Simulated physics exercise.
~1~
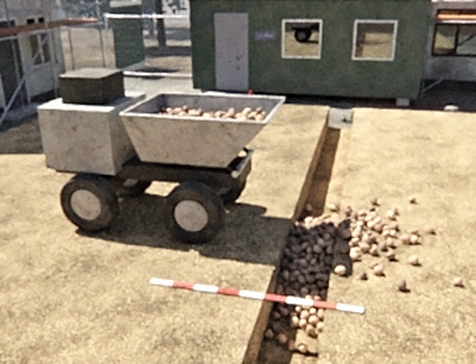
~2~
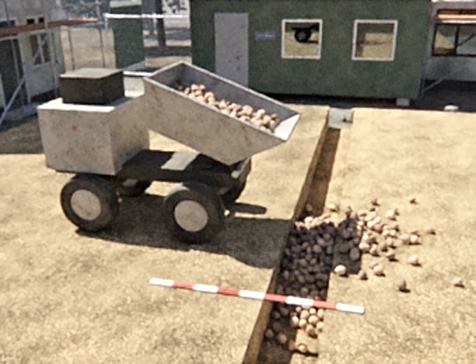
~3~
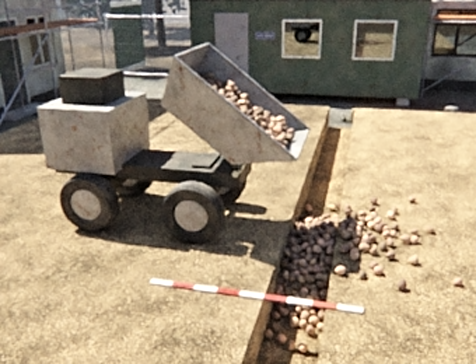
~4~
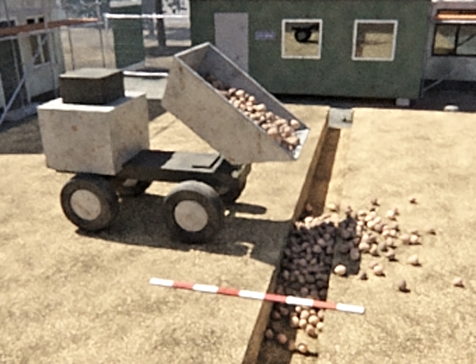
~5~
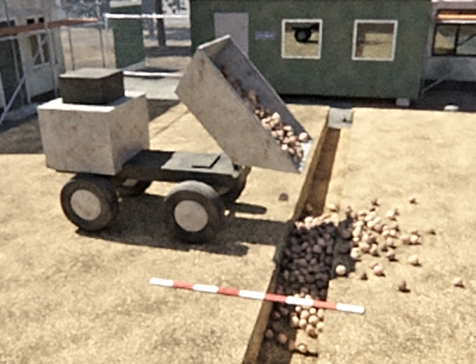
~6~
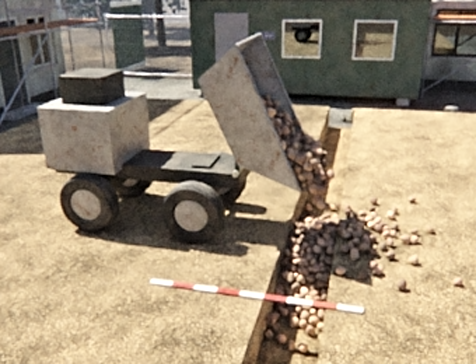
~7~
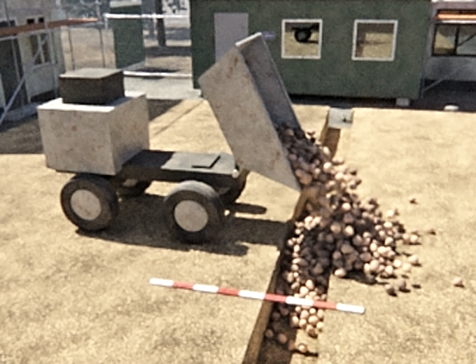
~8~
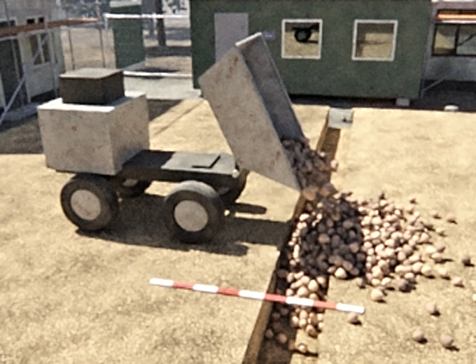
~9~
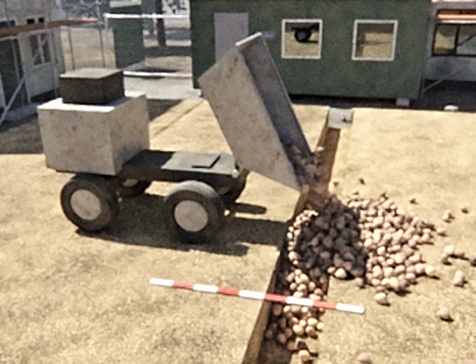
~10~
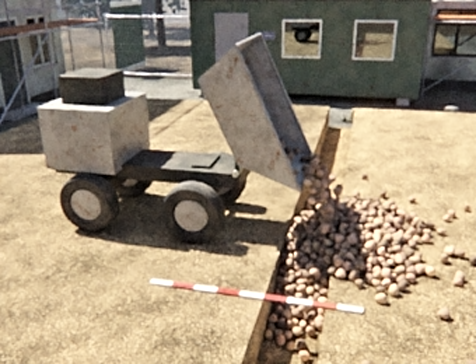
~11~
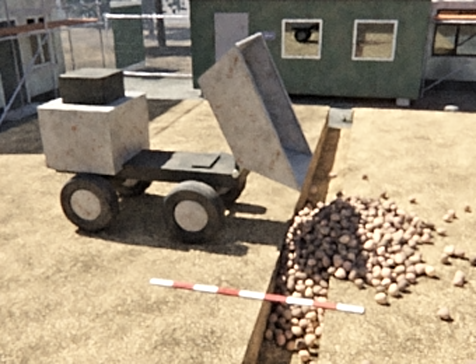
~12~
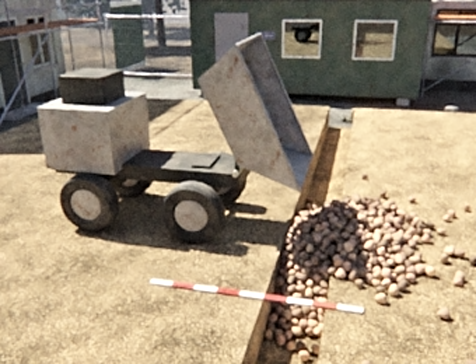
A small grey dumper with dark wheels stands at the left of a sandy yard, seen from the side and slightly above, its open body full of brownish cobbles. In front of it a narrow trench crosses the ground, partly filled with earlier stones, beside a red and white staff; a green building stands behind. The body tips up towards the right, pauses with the stones still inside, then tilts more steeply. The cobbles slide out and tumble over the trench, some rolling away to the right. The body stays raised and empty above a broad heap covering part of the trench and the ground beyond.
